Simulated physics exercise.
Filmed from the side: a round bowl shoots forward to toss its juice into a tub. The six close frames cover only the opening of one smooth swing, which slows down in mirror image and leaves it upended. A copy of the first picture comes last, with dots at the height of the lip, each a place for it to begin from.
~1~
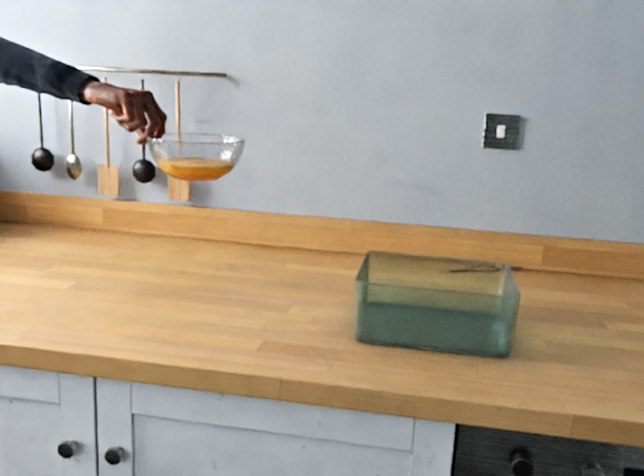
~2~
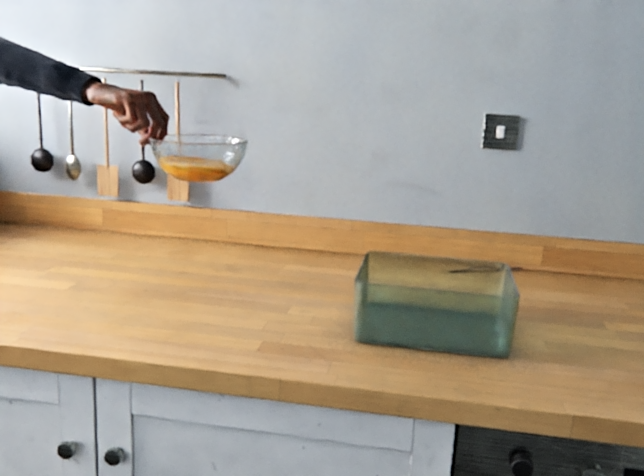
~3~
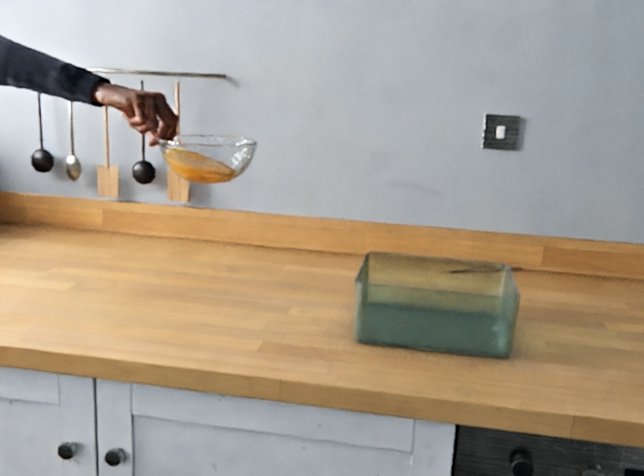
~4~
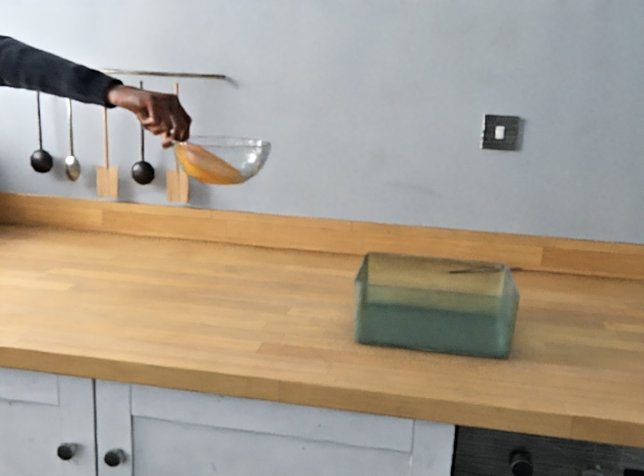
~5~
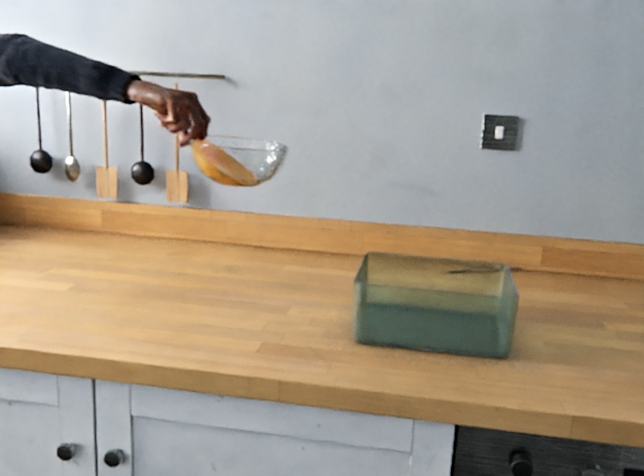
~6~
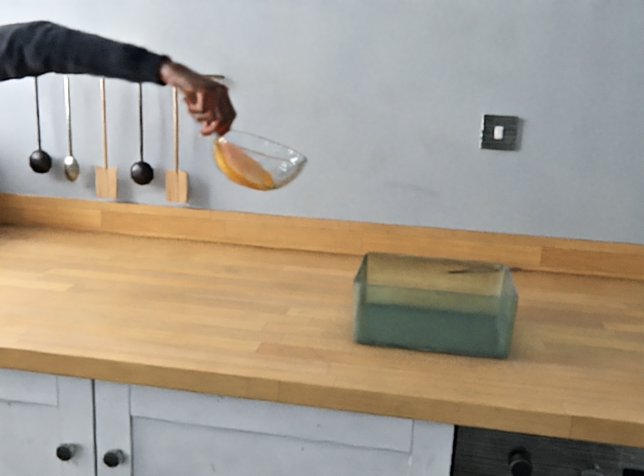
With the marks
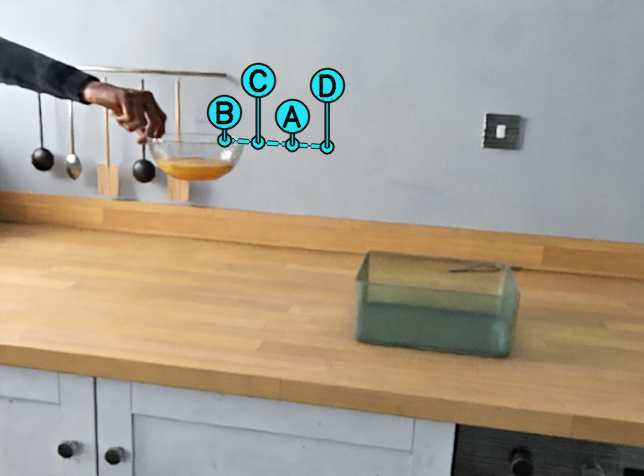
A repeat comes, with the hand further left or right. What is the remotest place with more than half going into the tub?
Go for B.
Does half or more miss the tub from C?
No, that is safe.
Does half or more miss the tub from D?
No.
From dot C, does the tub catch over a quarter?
Yes, clearly.
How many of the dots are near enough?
All four.
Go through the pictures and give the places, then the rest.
Upright, lip at (241, 141); tub from (353, 339) to (510, 357); nothing has left yet, in the first picture.
Upright, lip at (244, 142); nothing has left yet, in the second picture.
Upright, lip at (254, 143); nothing has left yet, in the third picture.
Upright, lip at (268, 144); nothing has left yet, in the fourth picture.
Tipped about 3°, lip at (285, 148); nothing has left yet, in the fifth picture.
Tipped about 16°, lip at (305, 160); nothing has left yet, in the sixth picture.
In cyan, A at (292, 144); B at (224, 140); C at (258, 142); D at (327, 147).
With A, about 92 % lands in the tub, 5 % falls short and 3 % goes beside or beyond.
With B, about 68 % lands in the tub, 24 % falls short and 8 % goes beside or beyond.
With C, about 87 % lands in the tub, 9 % falls short and 4 % goes beside or beyond.
With D, about 71 % lands in the tub, 2 % falls short and 26 % goes beside or beyond.
